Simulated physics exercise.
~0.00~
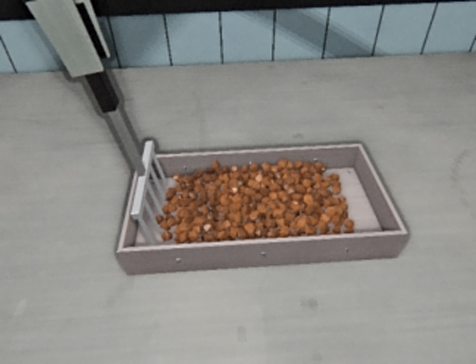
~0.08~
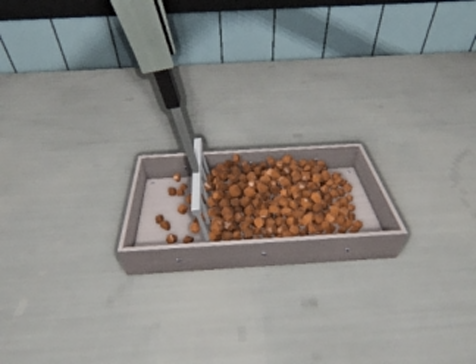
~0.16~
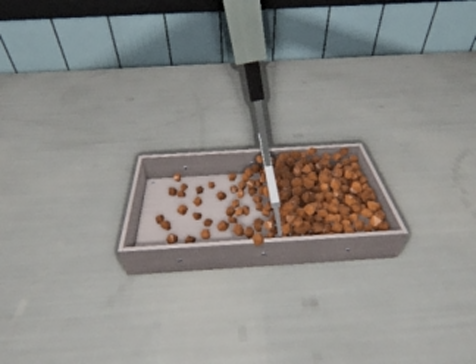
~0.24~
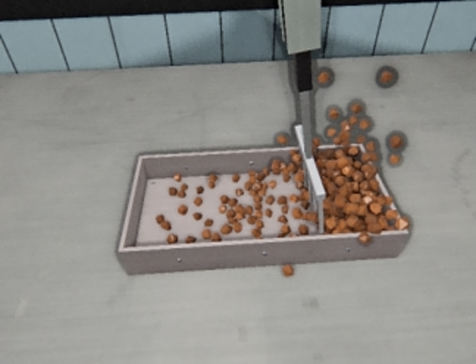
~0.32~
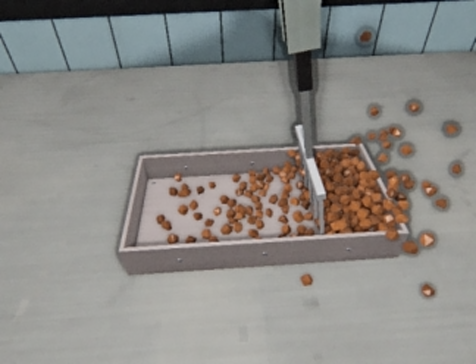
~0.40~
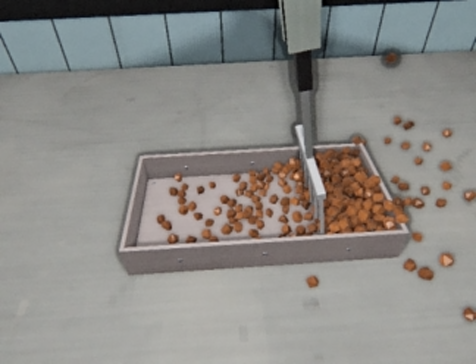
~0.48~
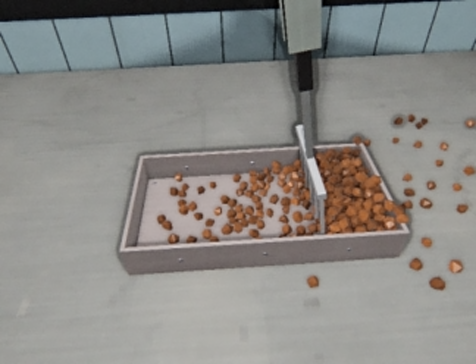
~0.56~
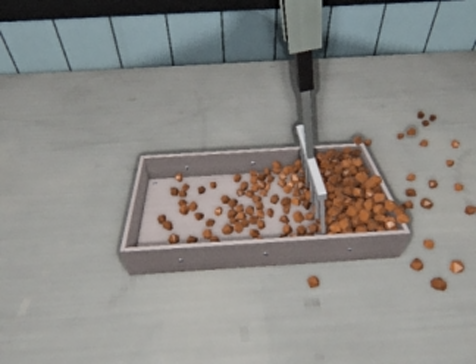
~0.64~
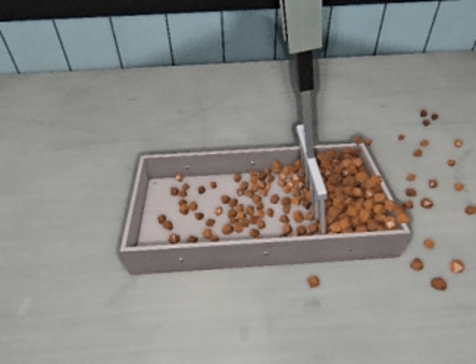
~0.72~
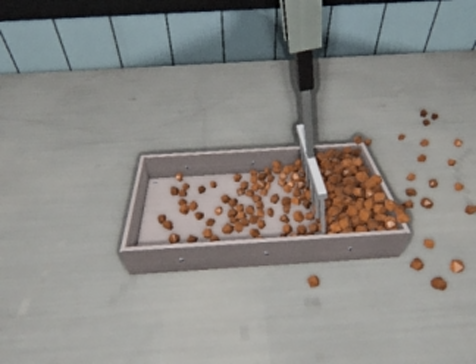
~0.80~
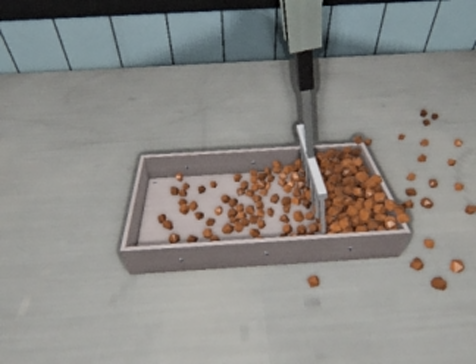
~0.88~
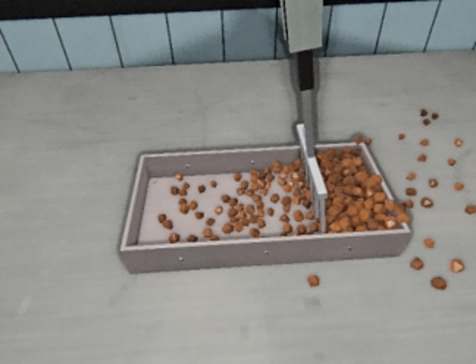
Comb held by a robotic arm pushing brown pellets rightward along a tray, some spilling onto the table before everything settles.
